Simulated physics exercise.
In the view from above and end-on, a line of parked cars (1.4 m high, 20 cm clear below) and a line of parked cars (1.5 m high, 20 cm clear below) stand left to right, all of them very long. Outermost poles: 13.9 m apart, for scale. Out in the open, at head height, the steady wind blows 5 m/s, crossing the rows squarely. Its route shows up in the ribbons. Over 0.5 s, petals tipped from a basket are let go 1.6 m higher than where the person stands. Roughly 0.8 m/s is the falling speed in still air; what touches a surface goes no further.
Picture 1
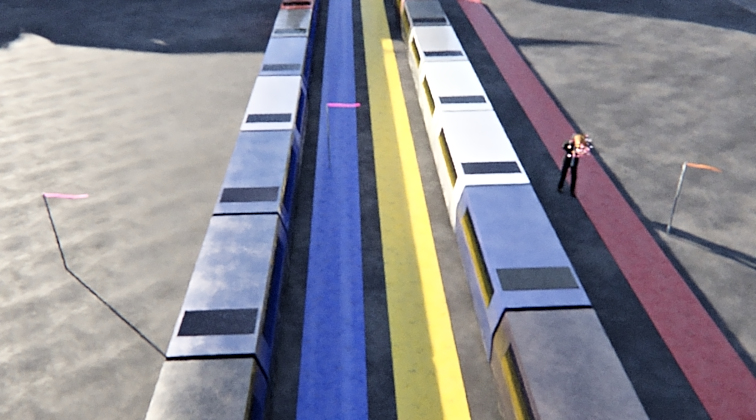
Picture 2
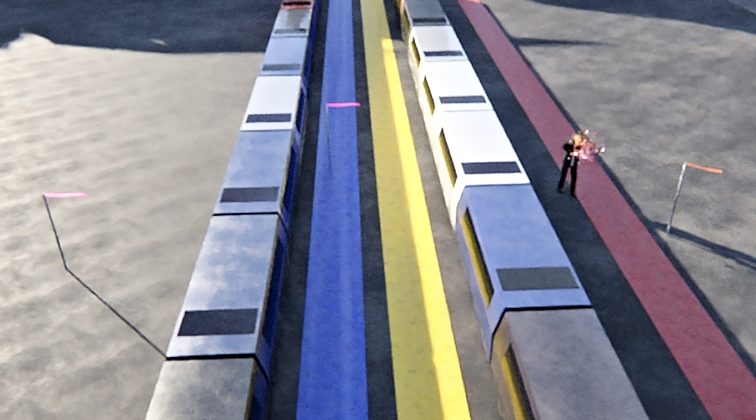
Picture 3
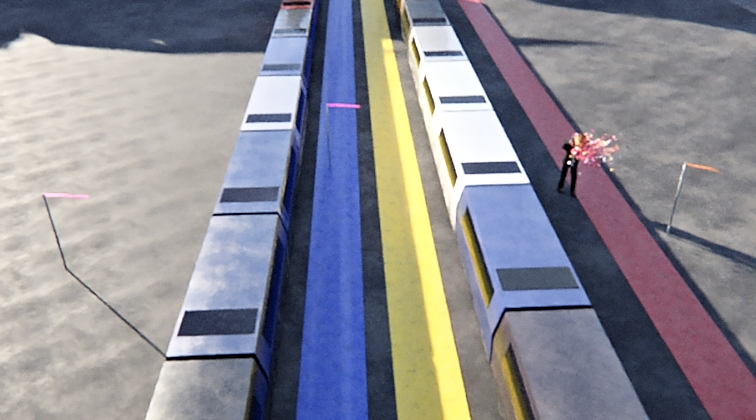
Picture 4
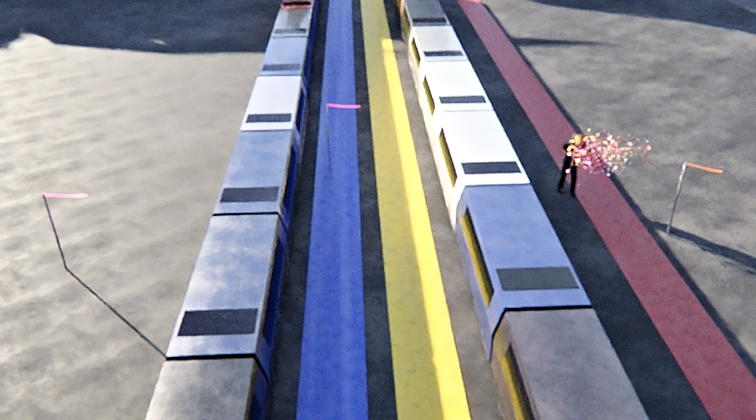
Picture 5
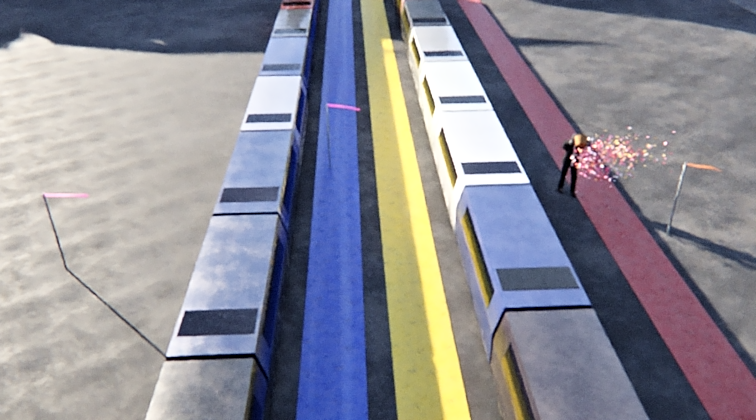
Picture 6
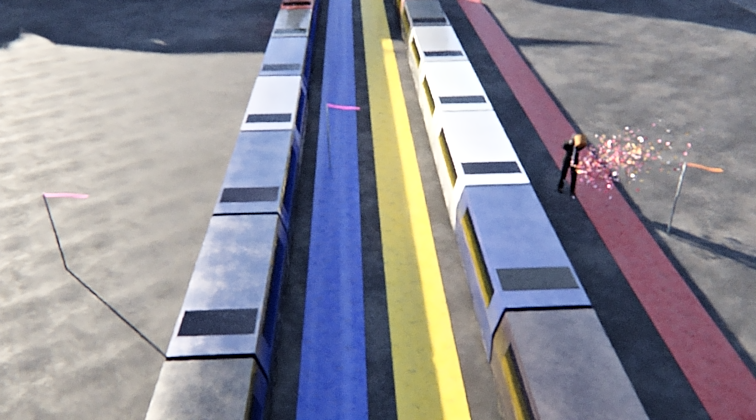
Paved ground with two long lines of parked cars, a standing person releasing pink and orange petals that spread rightward past ribboned poles.
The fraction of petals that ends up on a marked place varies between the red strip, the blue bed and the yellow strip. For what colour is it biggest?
The largest fraction goes to red.
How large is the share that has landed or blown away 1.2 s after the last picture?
40 %.
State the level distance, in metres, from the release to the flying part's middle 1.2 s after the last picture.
Roughly 1.5 metres.
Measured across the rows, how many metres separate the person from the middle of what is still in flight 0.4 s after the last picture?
That distance is some 1.0 m.
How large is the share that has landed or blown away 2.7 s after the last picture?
About 90 per cent.
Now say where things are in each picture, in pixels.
The first frame shows the left ribbon ends at (87, 196), leaning 90 degrees to the right, the petals in the air span x = 570 to 590 around y = 150 and it comes from (581, 145).
The second frame shows the right ribbon ends at (722, 172), leaning 75 degrees to the right, the petals in the air span x = 575 to 600 around y = 150, the blue one passes (336, 243), the red one passes (624, 234) and the yellow one passes (408, 241).
The third frame shows the inner ribbon ends at (360, 107), leaning 85 degrees to the right, the petals in the air span x = 575 to 615 around y = 150 and the top of the left line of parked cars crosses (258, 163).
The fourth frame shows the left ribbon ends at (87, 196), leaning 90 degrees to the right, the petals in the air span x = 575 to 630 around y = 150, the blue one passes (337, 191), the red one passes (591, 184) and the yellow one passes (400, 189).
The fifth frame shows the right ribbon ends at (722, 171), leaning 75 degrees to the right and the petals in the air span x = 580 to 650 around y = 155.
The sixth frame shows the inner ribbon ends at (360, 109), leaning 85 degrees to the right, the petals in the air span x = 580 to 660 around y = 160 and the top of the left line of parked cars crosses (258, 163).
Then, 0.4 s after the last picture, 0 % lies on the blue bed, 1 % on the red strip and 0 % on the yellow strip; 1 % has touched down or left; the middle of what still flies is 0.8 m above the low ground, near (625, 173).
Then, 1.2 s after the last picture, 0 % lies on the blue bed, 22 % on the red strip and 0 % on the yellow strip; 38 % has touched down or left; the middle of what still flies is 0.5 m above the low ground, near (630, 186).
Then, 2.7 s after the last picture, 0 % lies on the blue bed, 41 % on the red strip and 0 % on the yellow strip; 88 % has touched down or left; the middle of what still flies is 0.3 m above the low ground, near (668, 191).
Then, 7.2 s after the last picture, 0 % lies on the blue bed, 43 % on the red strip and 0 % on the yellow strip; 100 % has touched down or left.
Then, 44.2 s after the last picture, 0 % lies on the blue bed, 43 % on the red strip and 0 % on the yellow strip; 100 % has touched down or left.
